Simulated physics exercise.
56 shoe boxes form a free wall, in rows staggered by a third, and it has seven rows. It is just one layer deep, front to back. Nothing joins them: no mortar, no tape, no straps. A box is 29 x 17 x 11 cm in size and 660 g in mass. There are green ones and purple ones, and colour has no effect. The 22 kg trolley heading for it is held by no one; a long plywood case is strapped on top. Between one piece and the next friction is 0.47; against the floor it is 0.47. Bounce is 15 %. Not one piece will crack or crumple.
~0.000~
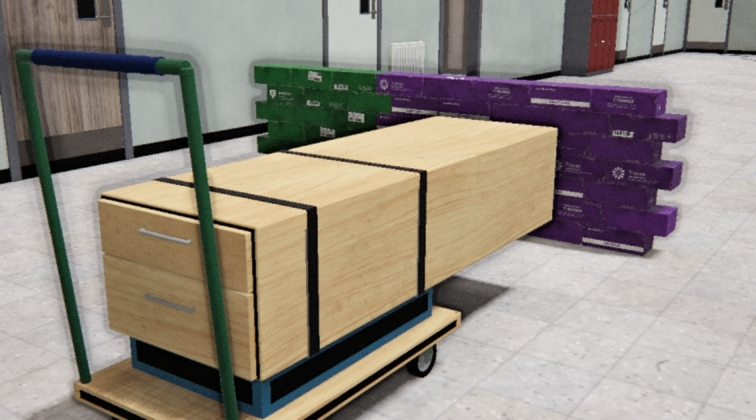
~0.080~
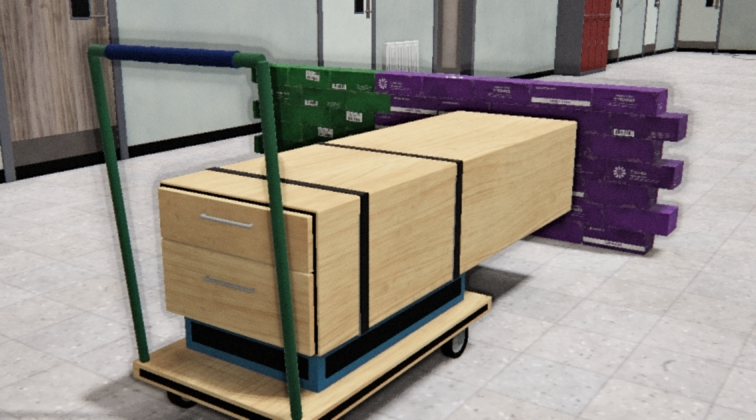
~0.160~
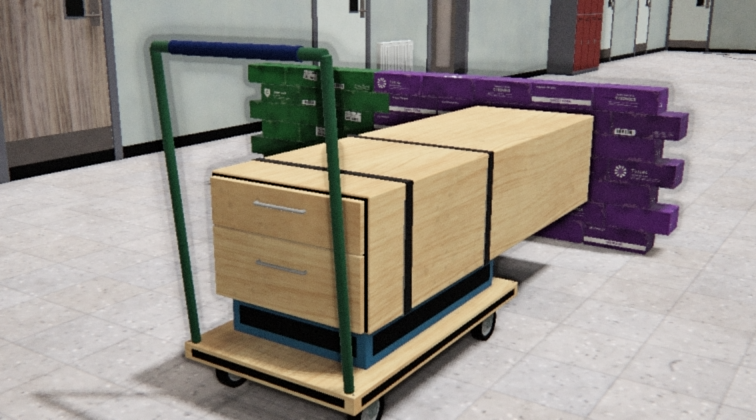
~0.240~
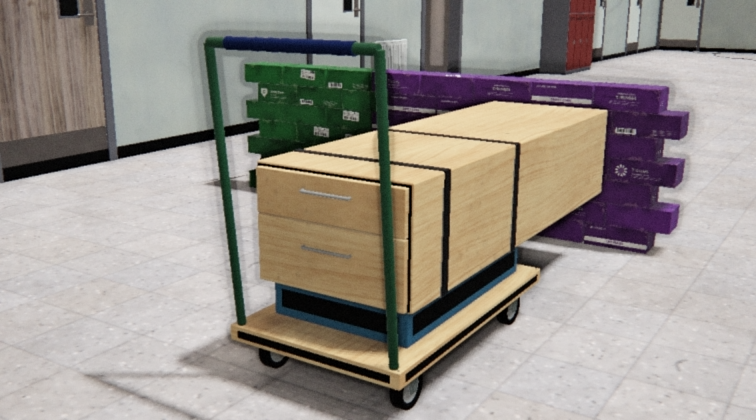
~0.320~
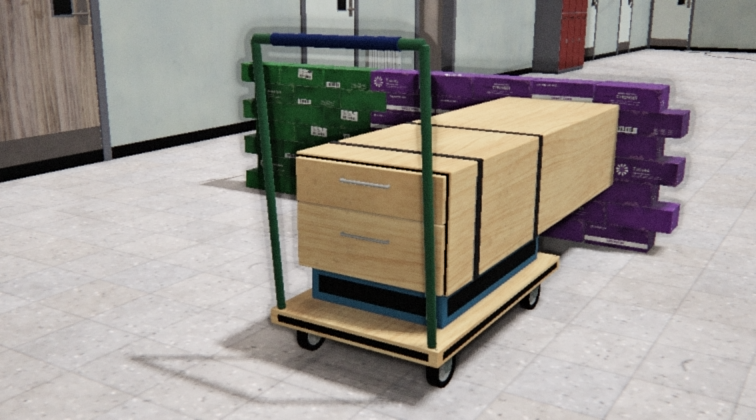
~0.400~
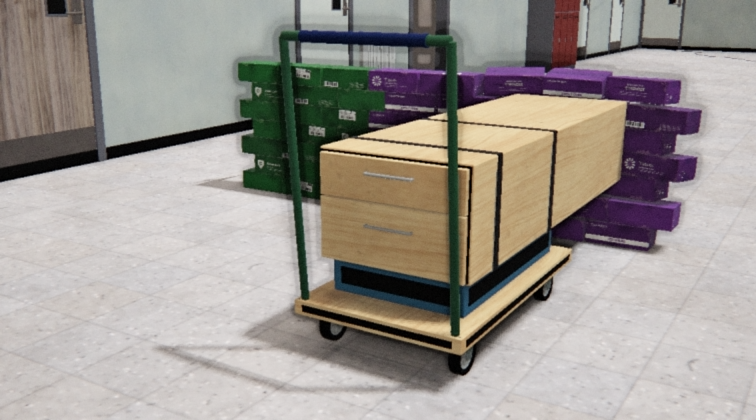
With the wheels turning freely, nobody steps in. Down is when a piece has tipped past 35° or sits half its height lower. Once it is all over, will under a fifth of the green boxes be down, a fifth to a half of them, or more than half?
Under a fifth.
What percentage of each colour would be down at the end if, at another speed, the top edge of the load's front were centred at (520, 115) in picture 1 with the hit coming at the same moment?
Result - green: 0%; purple: 70%.
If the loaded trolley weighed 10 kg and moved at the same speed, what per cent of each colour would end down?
In that case green comes to 0 and purple to 70 percent.
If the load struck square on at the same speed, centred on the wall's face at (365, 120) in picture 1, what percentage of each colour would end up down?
Result - green: 80 %; purple: 30 %.
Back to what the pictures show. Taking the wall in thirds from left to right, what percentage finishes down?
0 / 40 / 90 %, left to right.
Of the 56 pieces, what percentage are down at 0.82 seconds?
By then, 40 per cent.
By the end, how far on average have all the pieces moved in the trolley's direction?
Mean shift: Around 35 cm.
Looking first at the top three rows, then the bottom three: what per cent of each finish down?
60 % and 20 %.
After 0.54 s, load 28 cm past the wall's line, still rolling; none of the 21 green boxes down (5 of 56 in all colours); top green box unmoved; top purple box 16° from how it stood.
After 0.82 s, load 60 cm past the wall's line, still rolling; none of the 21 green boxes down (22 of 56 in all colours); top green box unmoved; top purple box 58° from how it stood, 41 cm lower.
After 1.30 s, load 1.07 m past the wall's line, still rolling; none of the 21 green boxes down (23 of 56 in all colours); top green box unmoved; top purple box upside down.
In the end (2.2 s), load 1.28 m past the wall's line, stopped; none of the 21 green boxes down (24 of 56 in all colours); top green box unmoved; top purple box upside down. That is 0 per cent. From the last view, middles, top green box near (353, 78), top purple box near (534, 157).
